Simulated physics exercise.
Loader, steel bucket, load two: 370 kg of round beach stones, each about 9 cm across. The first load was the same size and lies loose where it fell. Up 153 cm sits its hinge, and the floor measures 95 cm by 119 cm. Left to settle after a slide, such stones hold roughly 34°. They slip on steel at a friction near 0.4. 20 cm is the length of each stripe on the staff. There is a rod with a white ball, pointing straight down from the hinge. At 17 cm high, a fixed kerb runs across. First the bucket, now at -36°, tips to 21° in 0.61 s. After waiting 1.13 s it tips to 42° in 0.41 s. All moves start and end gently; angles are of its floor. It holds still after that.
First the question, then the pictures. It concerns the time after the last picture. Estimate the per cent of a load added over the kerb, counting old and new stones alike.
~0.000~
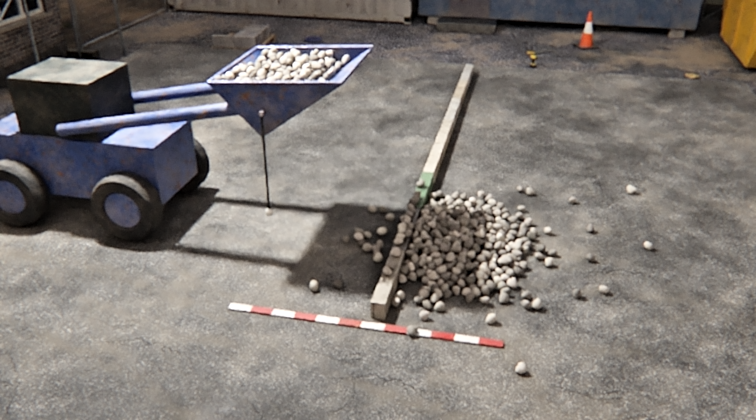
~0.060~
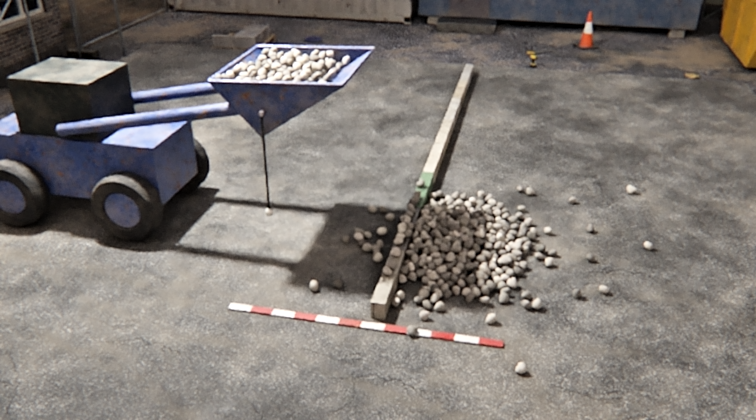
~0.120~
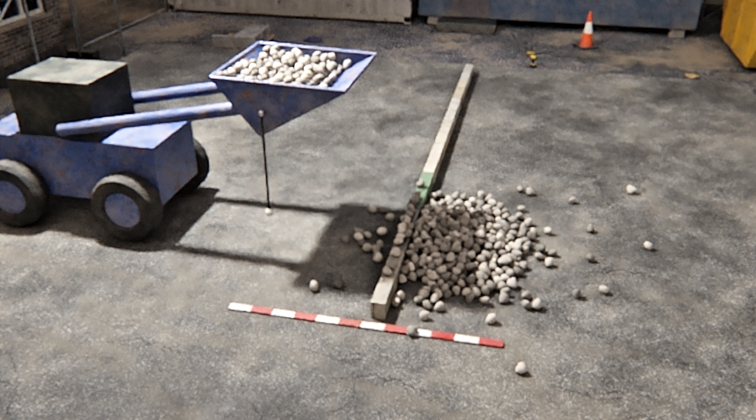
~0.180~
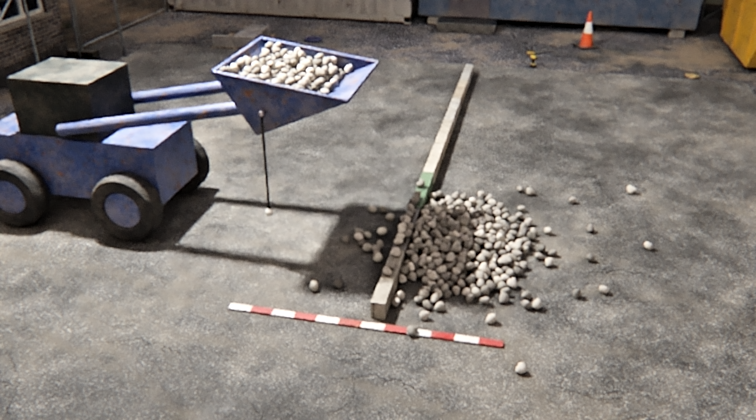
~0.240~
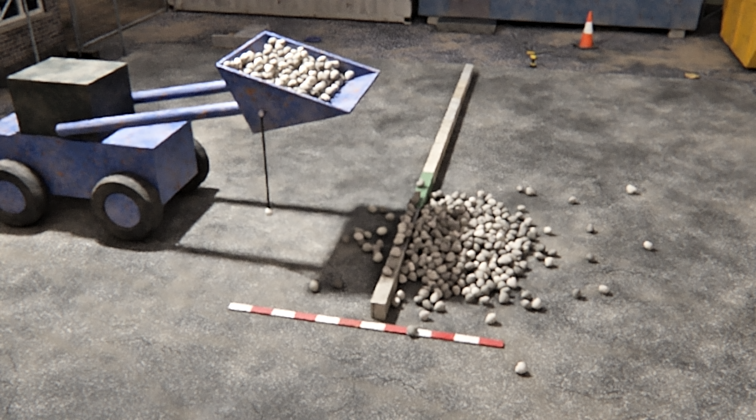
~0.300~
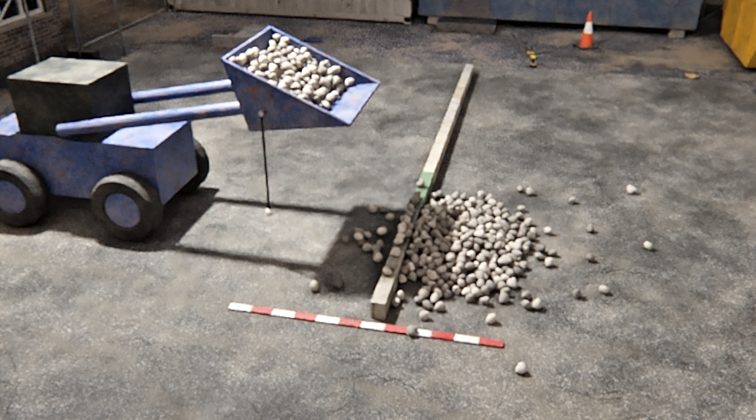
Roughly 40 per cent of a load is added.
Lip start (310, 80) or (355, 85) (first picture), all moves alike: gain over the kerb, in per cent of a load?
About 5 per cent from the first spot and 60 per cent from the second.
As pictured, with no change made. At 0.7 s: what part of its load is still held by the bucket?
Around 100 per cent of the load is still inside.
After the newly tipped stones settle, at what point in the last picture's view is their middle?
The middle ends up near (397, 230).
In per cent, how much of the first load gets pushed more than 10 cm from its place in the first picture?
Close to 5 in a hundred of them.
After 0.5 s the floor is at 12°; in per cent of one load, 100 in the bucket, 8 on this side of the kerb, 92 over the kerb; the foremost stones are at (597, 242).
After 0.7 s the floor is at 21°; in per cent of one load, 100 in the bucket, 8 on this side of the kerb, 92 over the kerb; the foremost stones are at (597, 242).
After 2.6 s the floor is at 42°; in per cent of one load, 0 in the bucket, 69 on this side of the kerb, 131 over the kerb; the foremost stones are at (598, 237).
After 5.4 s the floor is at 42°; in per cent of one load, 0 in the bucket, 69 on this side of the kerb, 131 over the kerb; the foremost stones are at (598, 237). Net gain over the kerb, 40.
